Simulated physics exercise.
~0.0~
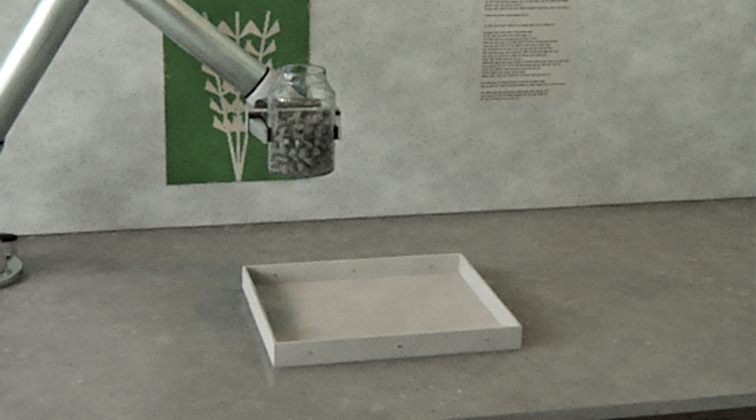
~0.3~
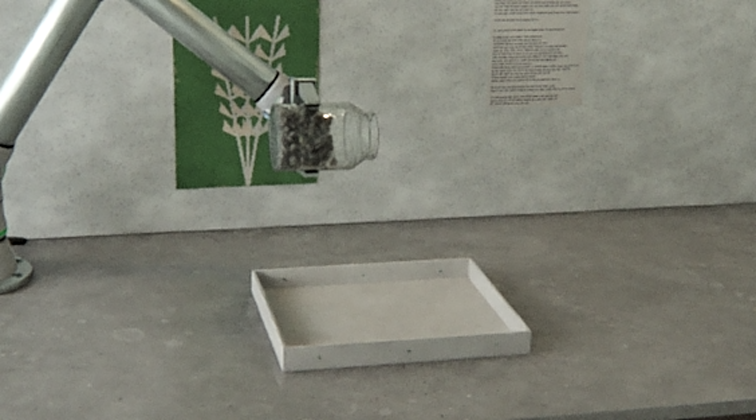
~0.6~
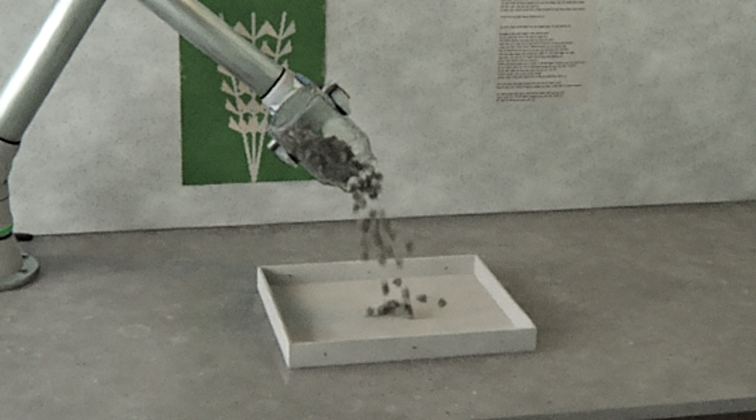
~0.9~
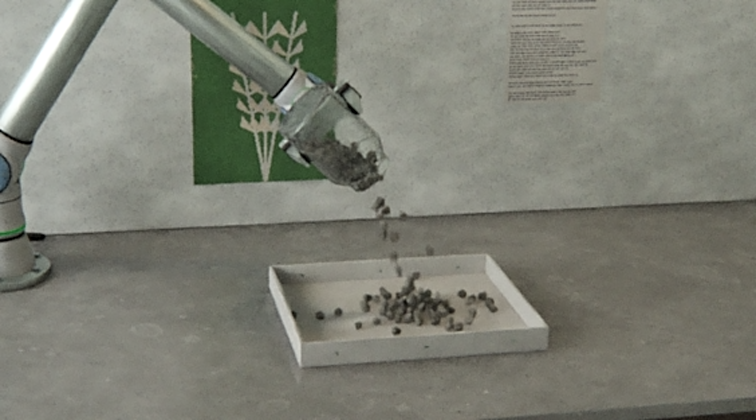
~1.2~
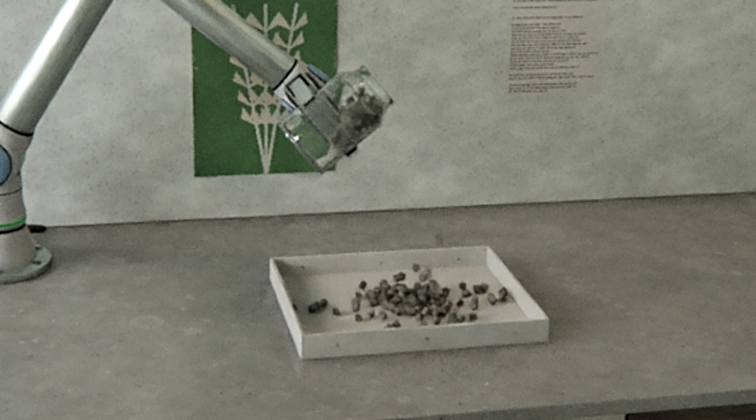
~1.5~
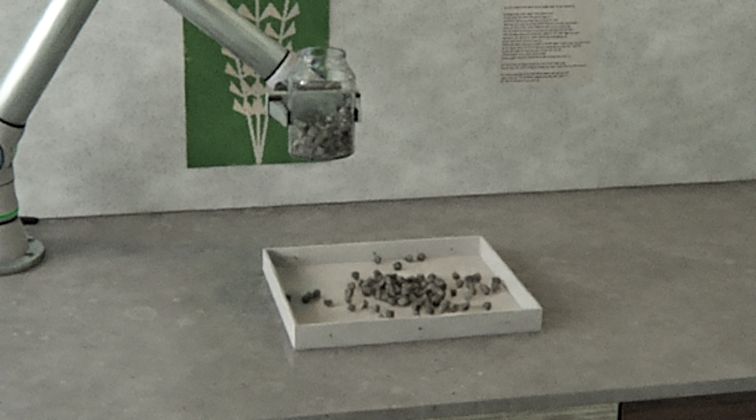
To begin with, a robot arm holds an upright glass jar of small grey pebbles above an empty, shallow white tray on a grey table. The arm tips the jar onto its side, its mouth pointing right, with the pebbles still inside. It tilts further until the mouth points down, and pebbles tumble out and start to pile up in the tray. More fall and scatter across its middle. The arm then turns the jar back up, ending the flow. Finally the jar is upright again, still partly filled, above a loose spread of pebbles in the tray.
